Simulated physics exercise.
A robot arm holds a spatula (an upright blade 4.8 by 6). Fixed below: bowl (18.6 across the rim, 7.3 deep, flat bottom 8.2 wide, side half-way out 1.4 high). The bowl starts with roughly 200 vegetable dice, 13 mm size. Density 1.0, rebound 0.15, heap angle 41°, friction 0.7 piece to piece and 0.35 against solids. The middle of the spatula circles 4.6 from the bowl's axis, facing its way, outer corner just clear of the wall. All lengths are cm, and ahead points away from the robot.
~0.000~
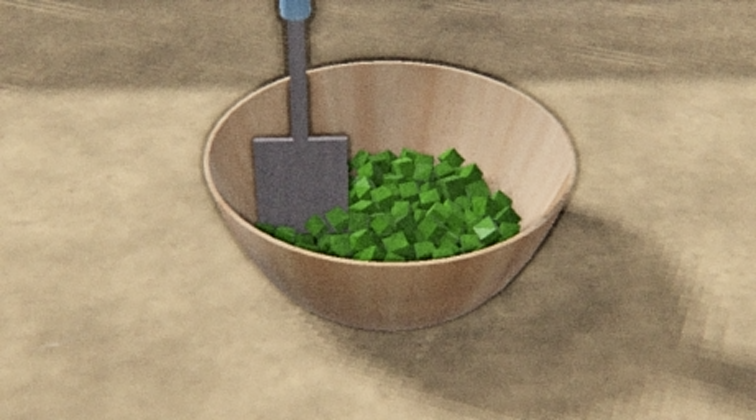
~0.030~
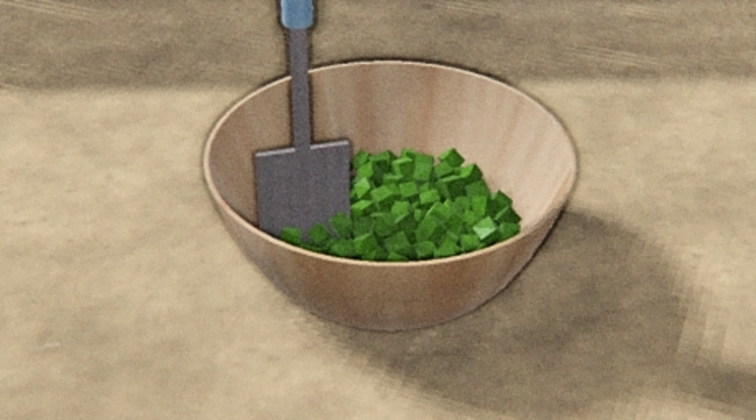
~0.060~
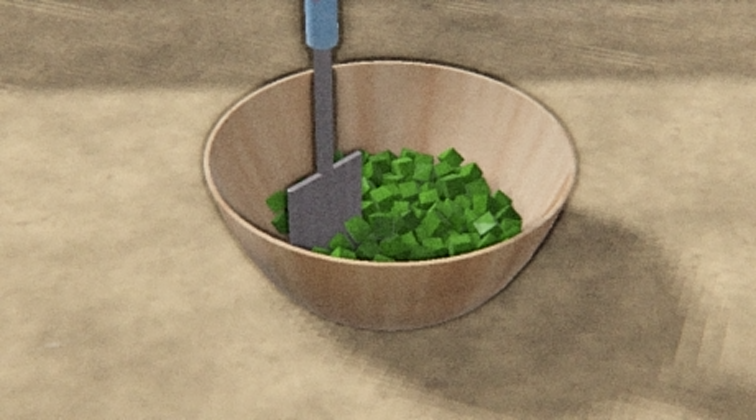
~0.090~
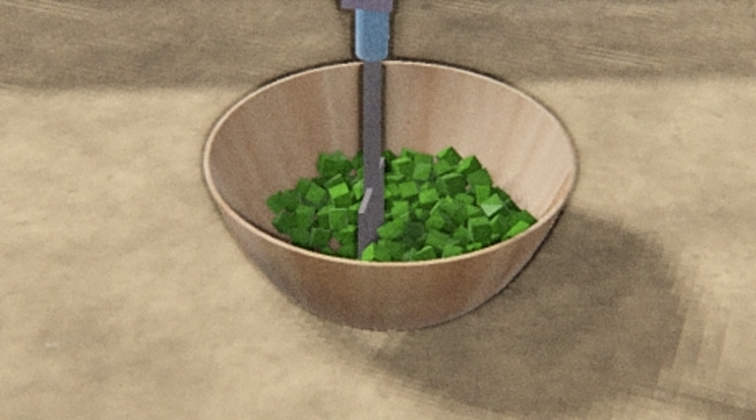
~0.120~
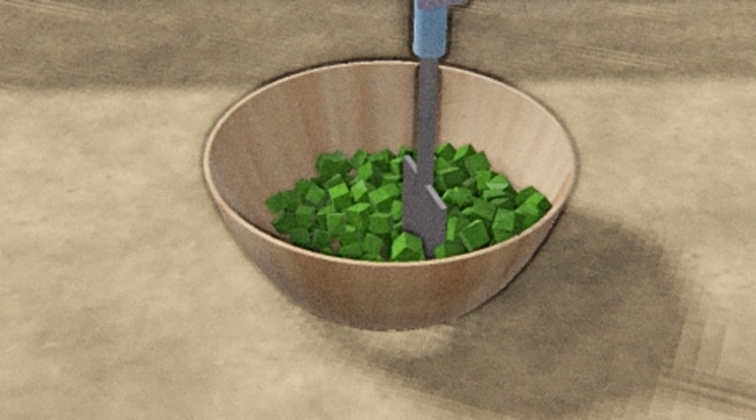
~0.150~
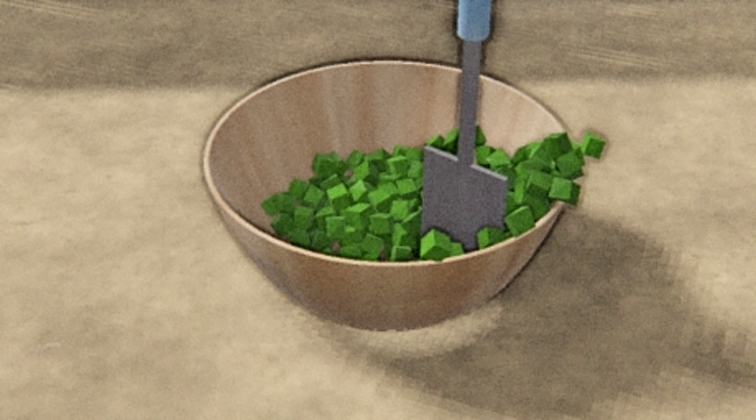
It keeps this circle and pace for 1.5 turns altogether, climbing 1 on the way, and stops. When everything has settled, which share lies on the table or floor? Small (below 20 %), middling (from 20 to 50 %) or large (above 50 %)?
Answer: Middling; from 20 to 50 % of the vegetable dice finish on the table or floor.
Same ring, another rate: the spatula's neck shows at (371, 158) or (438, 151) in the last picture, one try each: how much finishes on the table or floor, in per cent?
About 15 and 35 per cent.
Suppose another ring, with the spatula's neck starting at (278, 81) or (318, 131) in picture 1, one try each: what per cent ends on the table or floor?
Some 0 and 30 per cent.
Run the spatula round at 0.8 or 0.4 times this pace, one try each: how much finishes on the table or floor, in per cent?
Some 25 and 5 per cent.
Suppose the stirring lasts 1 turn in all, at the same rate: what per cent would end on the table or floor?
In that case some 30 per cent.
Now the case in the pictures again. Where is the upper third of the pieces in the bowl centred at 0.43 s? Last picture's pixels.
Around (409, 258).
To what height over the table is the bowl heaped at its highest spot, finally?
About 6.0 cm.
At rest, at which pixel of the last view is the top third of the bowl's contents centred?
Near (411, 173).
After 0.29 s, 292° round, highest piece 11 above the table; 166 in the bowl, 3 on the table or floor, 36 in flight or on the tool.
After 0.43 s, 83° round, highest piece 10 above the table; 140 in the bowl, 48 on the table or floor, 17 in flight or on the tool.
After 0.70 s, 180° round, highest piece 6 above the table; 124 in the bowl, 81 on the table or floor.
After 1.40 s, 180° round, highest piece 6 above the table; 124 in the bowl, 81 on the table or floor.
At rest, 124 in the bowl, 81 on the table or floor. That is 40 % on the table or floor.
